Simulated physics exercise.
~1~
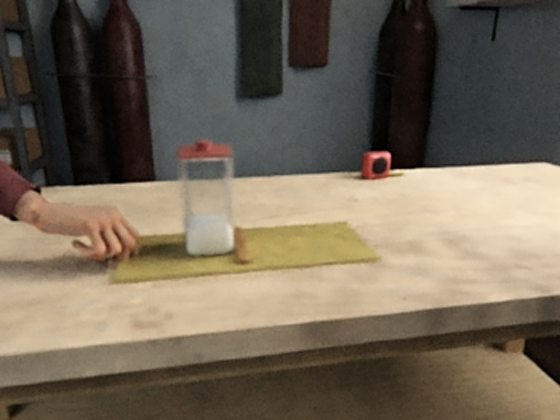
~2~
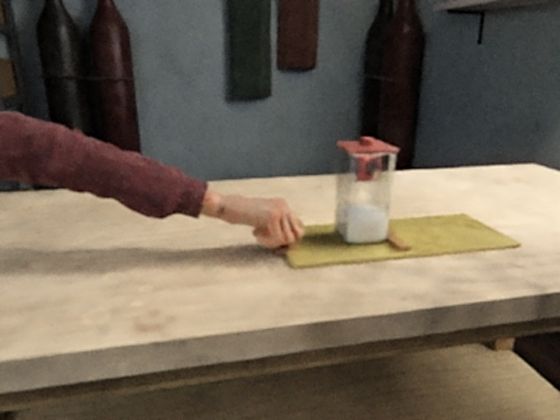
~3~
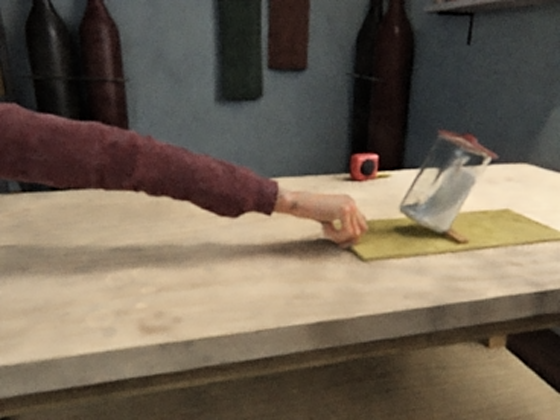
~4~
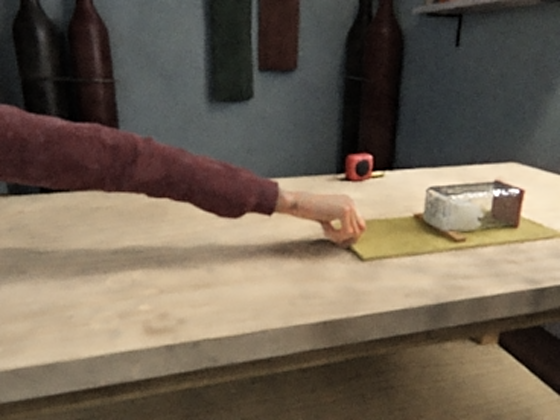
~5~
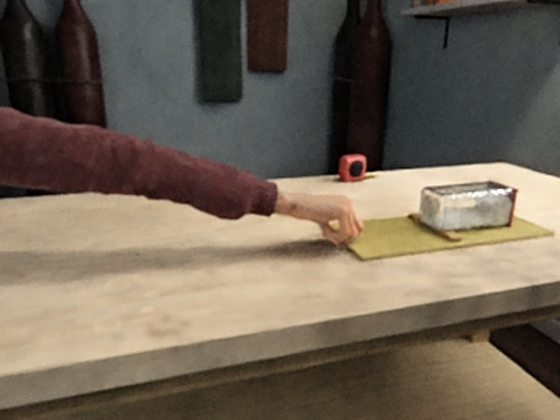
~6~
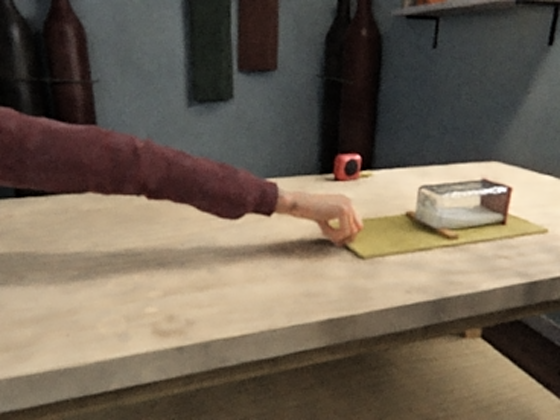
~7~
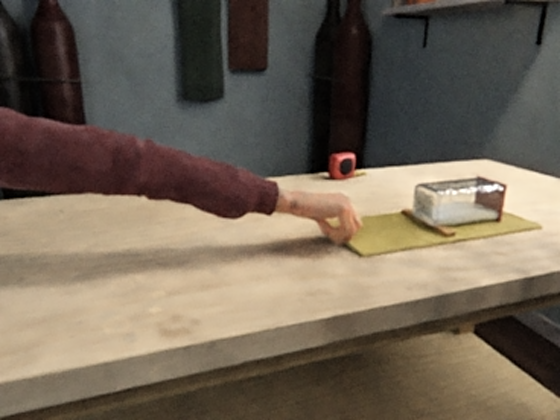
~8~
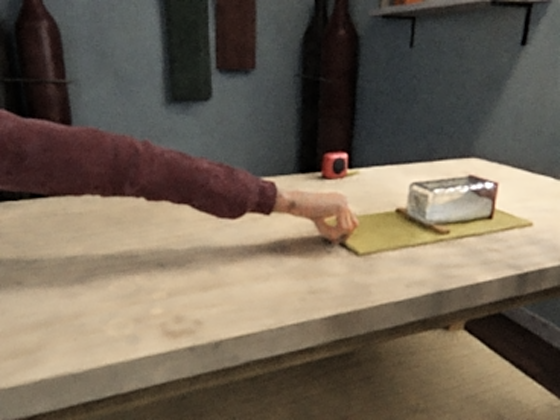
A clear, red-capped canister tips rightward onto its side as a hand slides its board right.
